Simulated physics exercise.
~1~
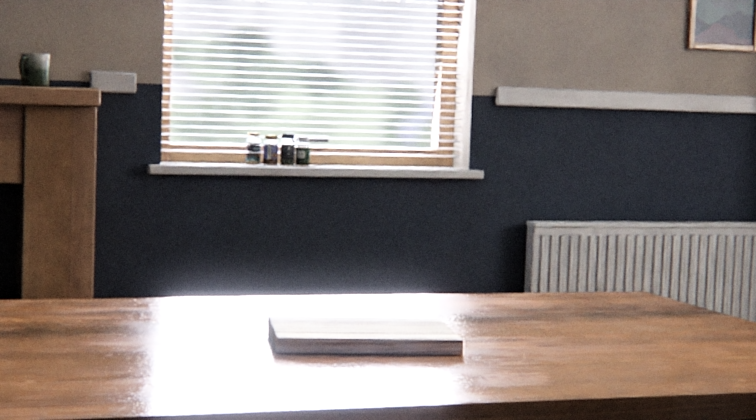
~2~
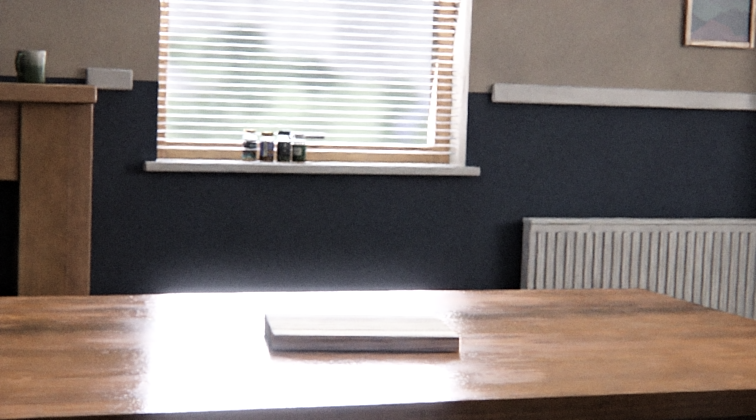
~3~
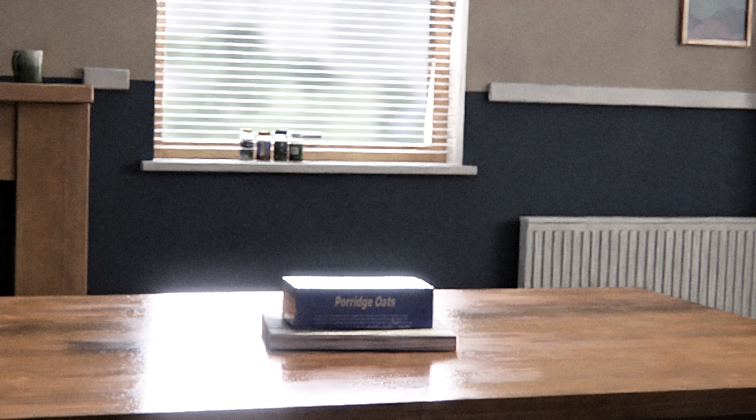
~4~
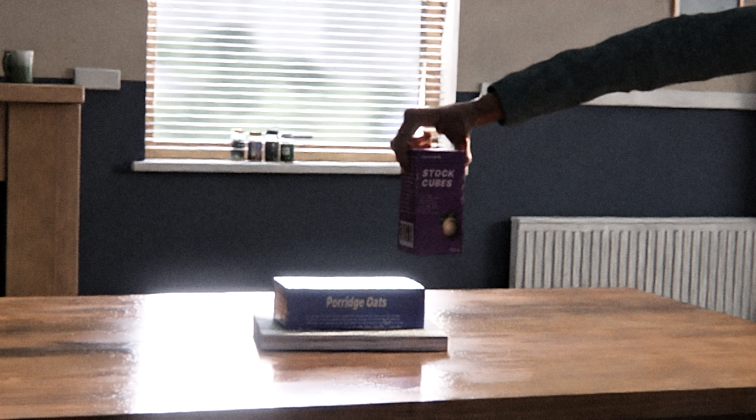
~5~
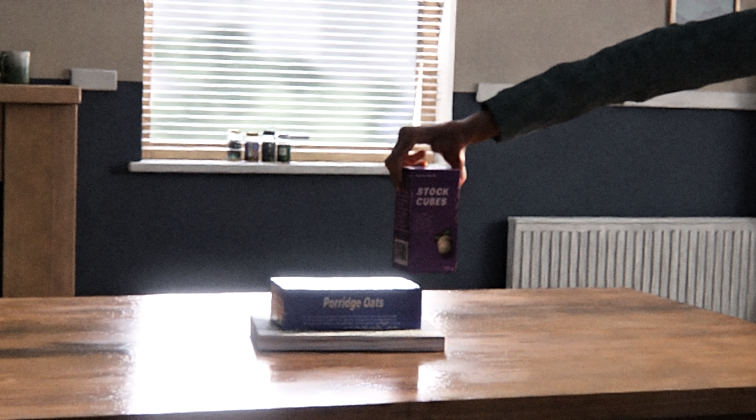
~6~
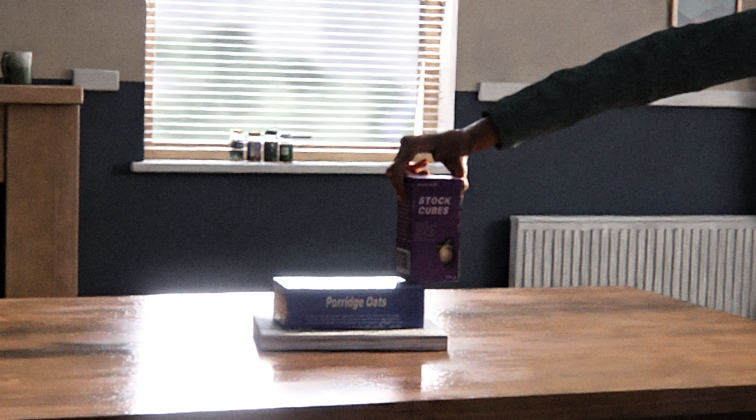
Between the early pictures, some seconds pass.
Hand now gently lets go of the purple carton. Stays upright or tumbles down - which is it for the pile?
The pile tumbles down.
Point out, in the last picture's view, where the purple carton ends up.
Around (524, 310).
Then, 0.30 s after the last picture, purple carton tipped 34° from how it was near (453, 246).
Then, 0.40 s after the last picture, purple carton now fallen.
Then, 0.50 s after the last picture, things are still on the move.
Then, 1.70 s after the last picture, nothing new.
At rest, fallen, purple carton; the other 2 in place. Seen from the same camera at the end, purple carton near (524, 310). The pile comes apart.
